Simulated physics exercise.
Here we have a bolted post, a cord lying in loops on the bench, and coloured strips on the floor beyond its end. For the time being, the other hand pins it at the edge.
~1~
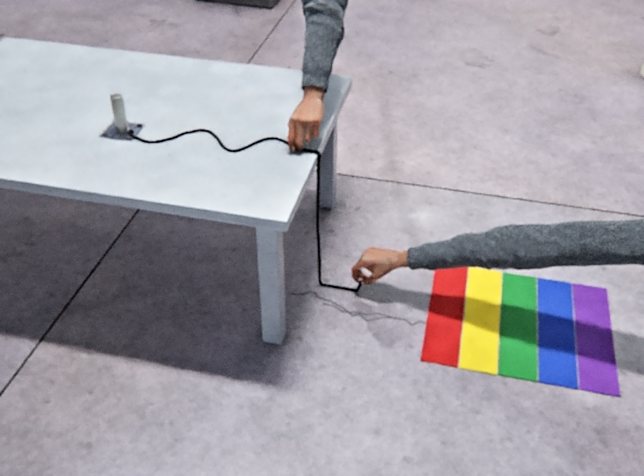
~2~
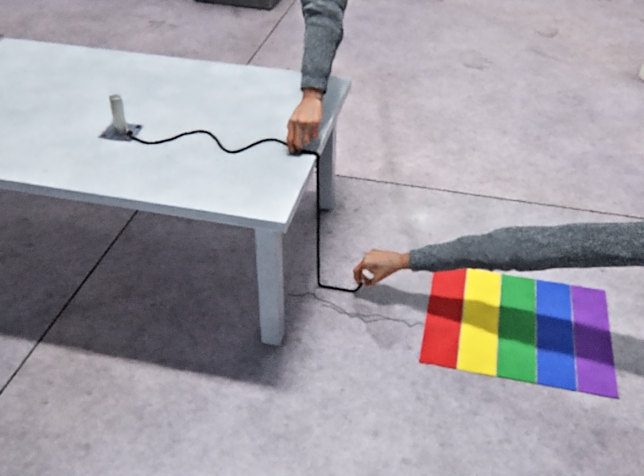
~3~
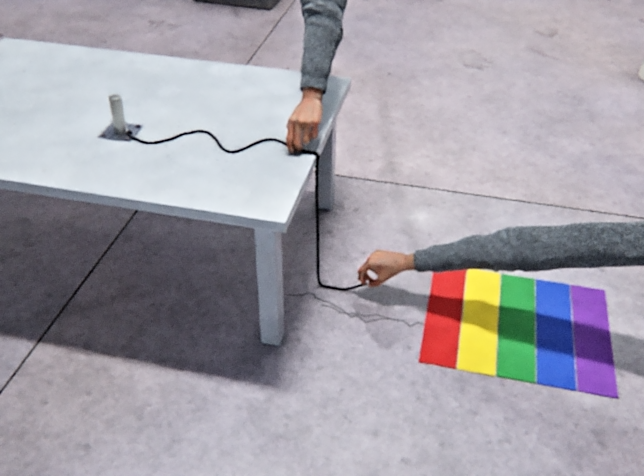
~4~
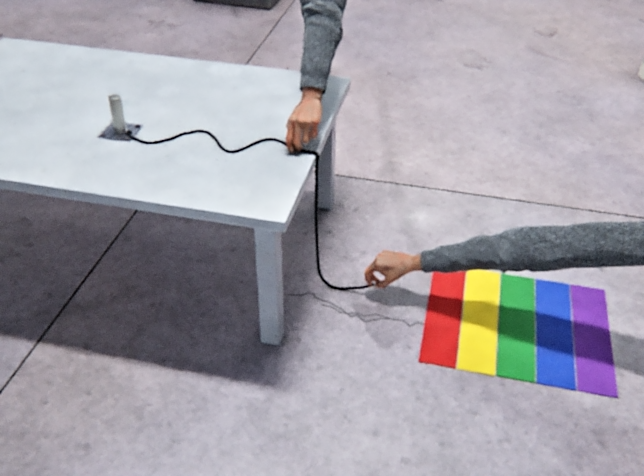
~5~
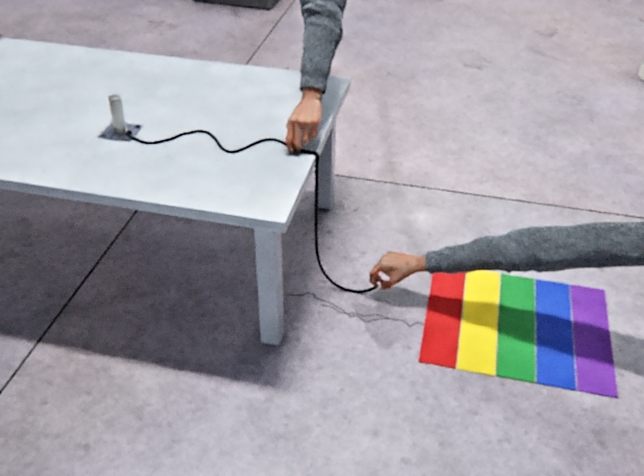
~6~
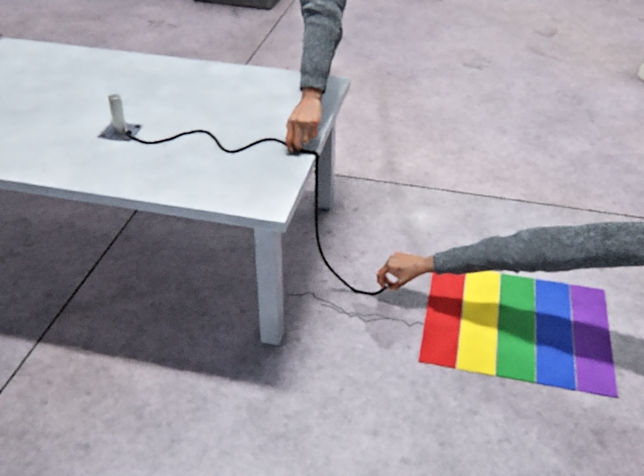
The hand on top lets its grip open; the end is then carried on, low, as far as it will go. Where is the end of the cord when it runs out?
Above the green strip.
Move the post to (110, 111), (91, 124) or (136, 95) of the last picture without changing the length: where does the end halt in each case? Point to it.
(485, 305), (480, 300) and (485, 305).
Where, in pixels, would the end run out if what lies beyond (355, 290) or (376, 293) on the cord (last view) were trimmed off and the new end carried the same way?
You'd find it around (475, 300) the first time and around (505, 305) the second.
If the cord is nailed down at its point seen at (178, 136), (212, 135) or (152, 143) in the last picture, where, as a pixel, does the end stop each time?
Approximately (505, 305), (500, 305) and (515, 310) respectively.
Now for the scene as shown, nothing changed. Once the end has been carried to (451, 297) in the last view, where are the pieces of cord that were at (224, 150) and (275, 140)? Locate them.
Point one: (258, 147); point two: (315, 156).
A little later, end near (451, 297); over red.
Next, end near (497, 305); over yellow.
When it is tight, end near (524, 309); over green. The green one.
